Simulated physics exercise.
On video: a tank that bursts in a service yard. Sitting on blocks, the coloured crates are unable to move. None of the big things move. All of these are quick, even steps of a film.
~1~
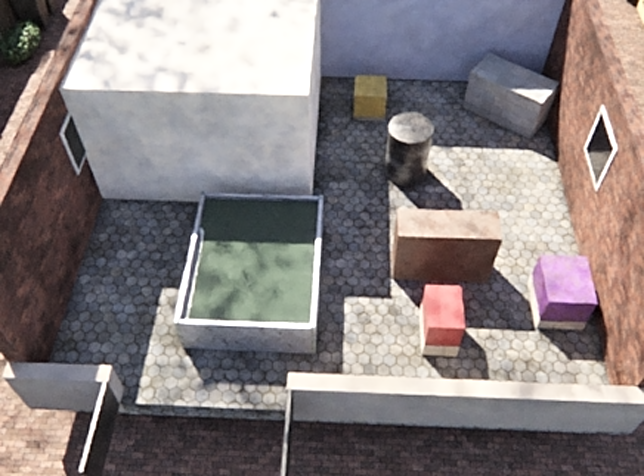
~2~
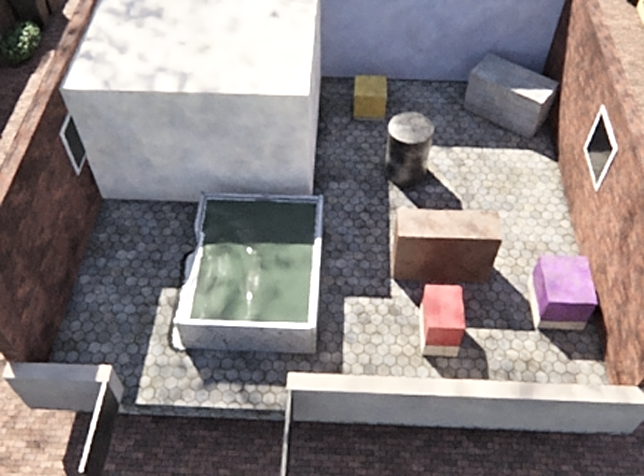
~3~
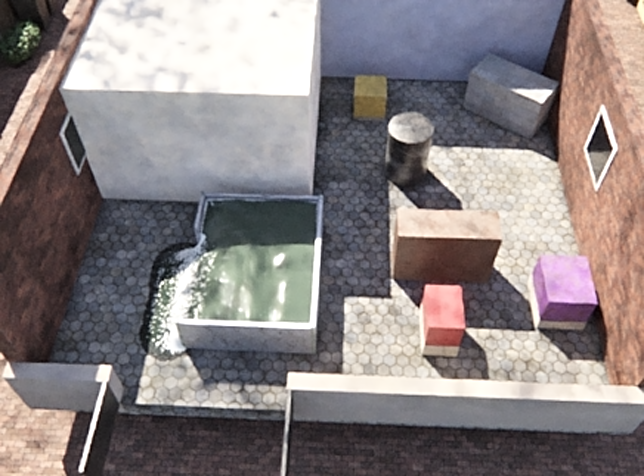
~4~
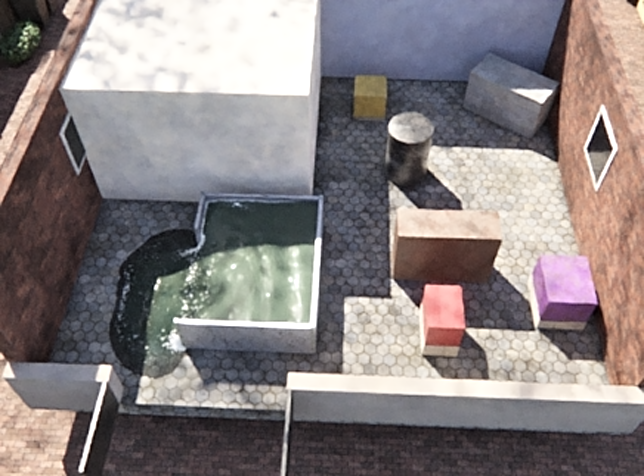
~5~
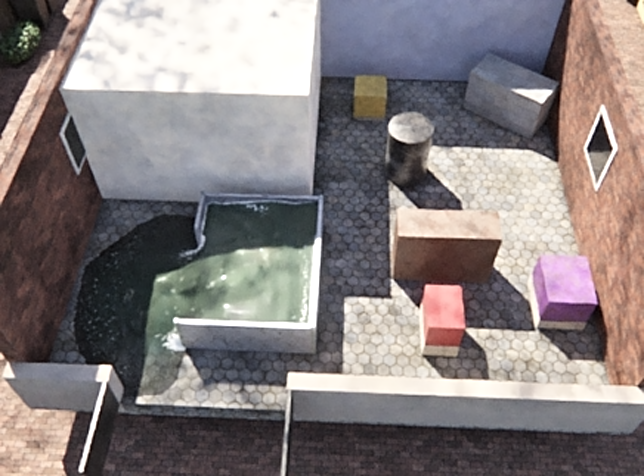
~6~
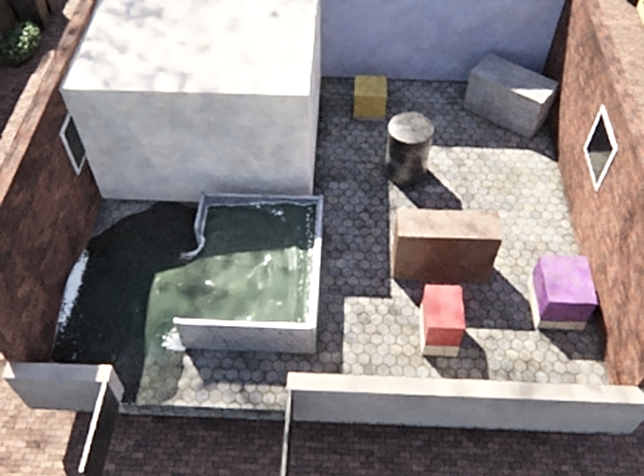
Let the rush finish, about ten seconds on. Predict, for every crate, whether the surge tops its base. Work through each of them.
My prediction: The yellow crate does not get topped; the red crate does not get topped; the purple crate does not get topped.
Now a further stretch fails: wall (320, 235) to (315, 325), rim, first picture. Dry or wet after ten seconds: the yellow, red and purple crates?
Going through them, the yellow crate gets reached, the red crate gets reached and the purple crate gets reached.
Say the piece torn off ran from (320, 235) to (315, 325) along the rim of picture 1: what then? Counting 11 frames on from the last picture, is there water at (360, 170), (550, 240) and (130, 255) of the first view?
In order: Swamped, swamped, spared.
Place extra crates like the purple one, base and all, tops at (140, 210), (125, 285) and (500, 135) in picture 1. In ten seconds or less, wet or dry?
Going in order, the first crate gets reached, the second gets reached, while the third remains untouched.
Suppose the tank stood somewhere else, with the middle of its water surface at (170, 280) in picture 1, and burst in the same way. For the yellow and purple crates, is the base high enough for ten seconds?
My reading: The yellow crate is spared, the purple crate is spared.
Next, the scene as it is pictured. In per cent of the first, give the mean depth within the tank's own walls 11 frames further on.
I make it 44 per cent.
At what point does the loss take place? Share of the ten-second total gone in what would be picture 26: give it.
Around 25 percent.
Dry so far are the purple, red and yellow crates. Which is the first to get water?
Simply the red-painted one.
A moment on, water covers 15 % of the floor; the yellow crate not reached, the red crate not reached, the purple crate not reached.
Next, water covers 20 % of the floor; the yellow crate not reached, the red crate not reached, the purple crate not reached.
Then, water covers 30 % of the floor; the yellow crate not reached, the red crate not reached, the purple crate not reached.
Later, water covers 60 % of the floor; the yellow crate not reached, the red crate water round its plinth, the purple crate water round its plinth.
In the end, water covers 75 % of the floor; the yellow crate stayed above the water, the red crate stayed above the water, the purple crate stayed above the water.
